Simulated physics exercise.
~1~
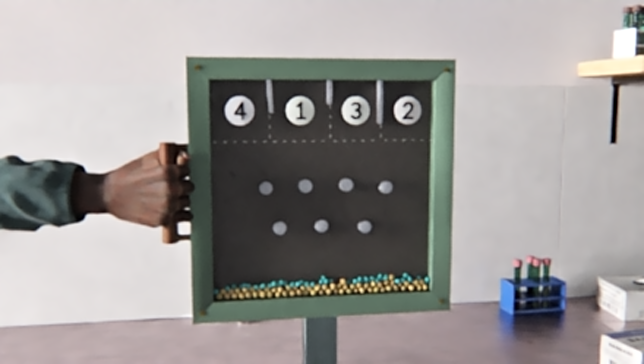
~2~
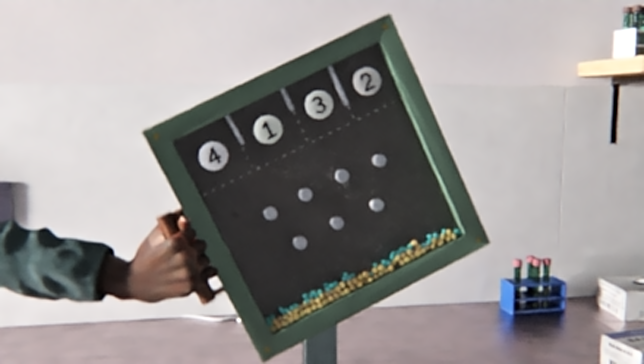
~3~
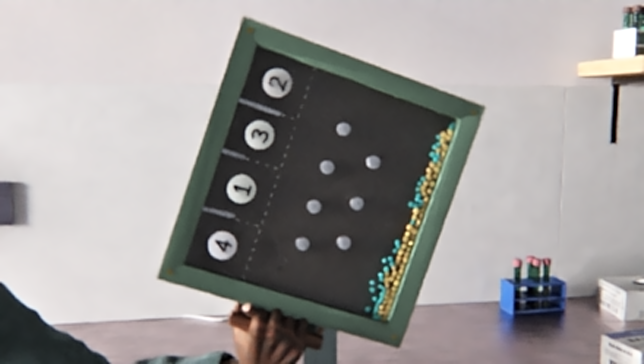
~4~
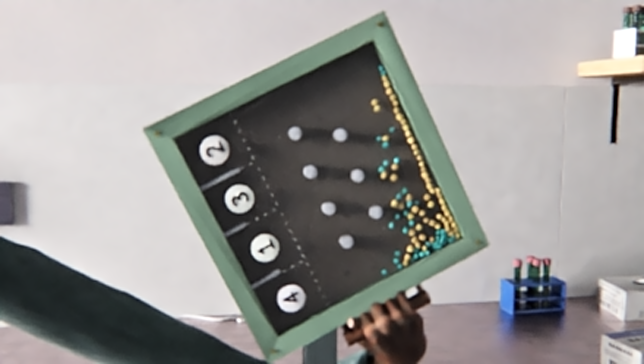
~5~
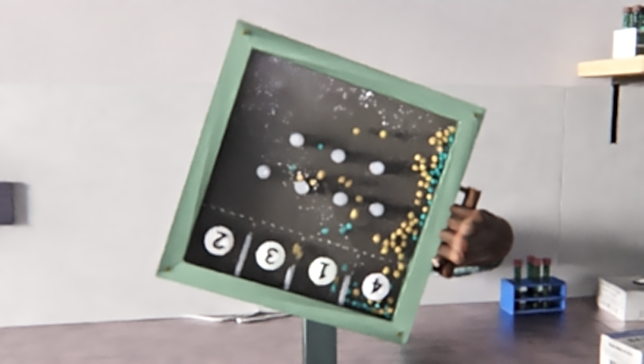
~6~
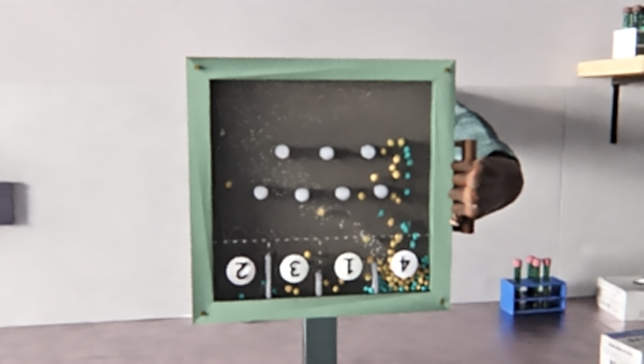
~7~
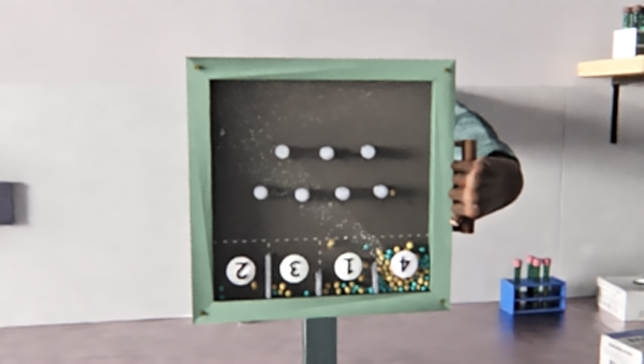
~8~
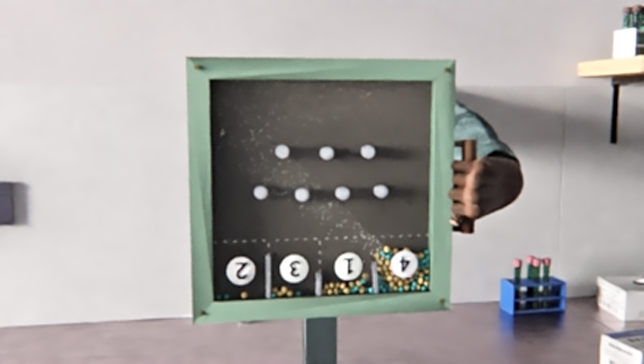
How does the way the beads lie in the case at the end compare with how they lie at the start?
At the start the beads lie in a thin layer across the whole bottom of the case. At the end they are again at the bottom, but most are heaped on the right, in the pocket marked four.
